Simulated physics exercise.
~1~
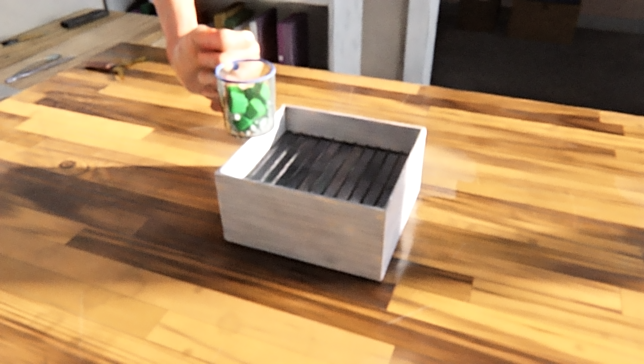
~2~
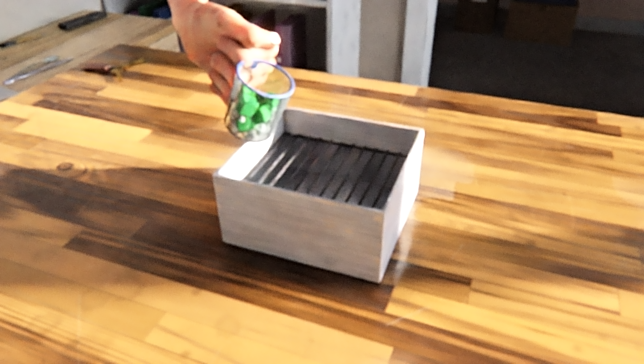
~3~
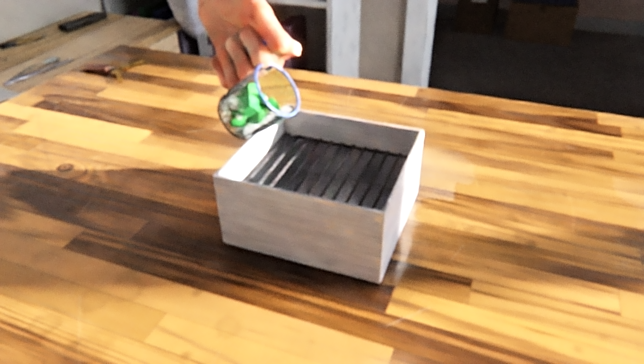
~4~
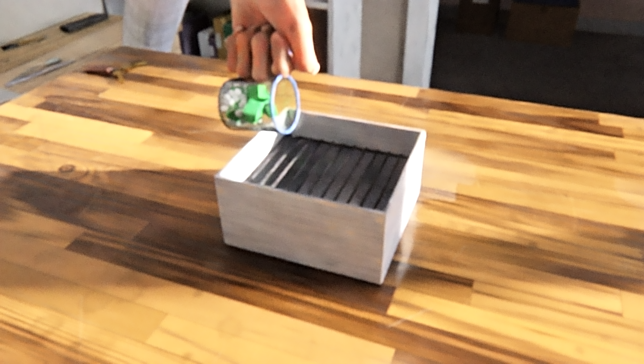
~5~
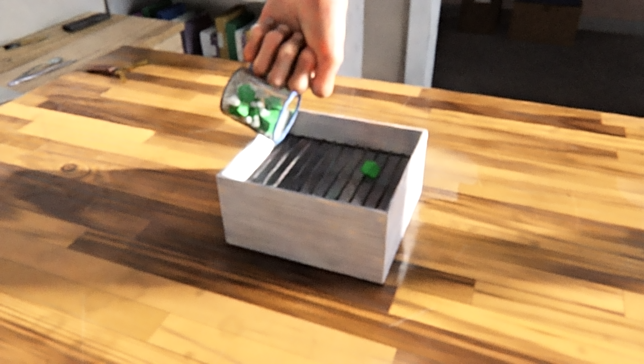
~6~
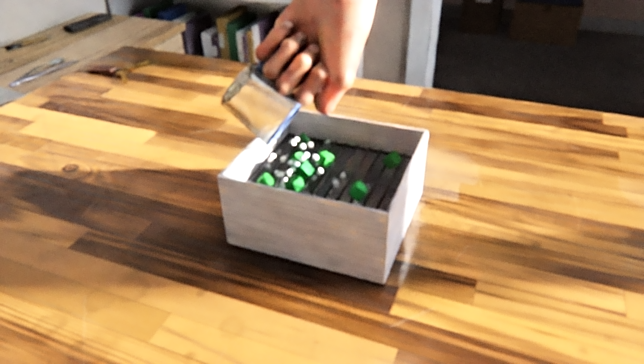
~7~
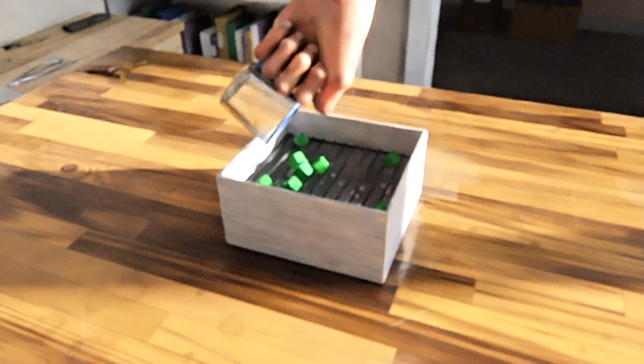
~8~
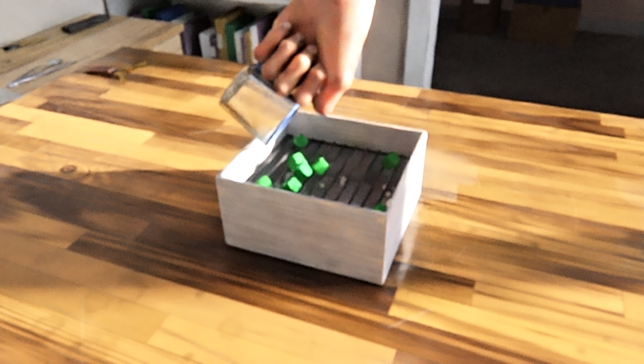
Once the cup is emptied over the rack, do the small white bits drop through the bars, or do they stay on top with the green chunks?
The white bits drop through the bars and end up below, while the green chunks stay caught on top.
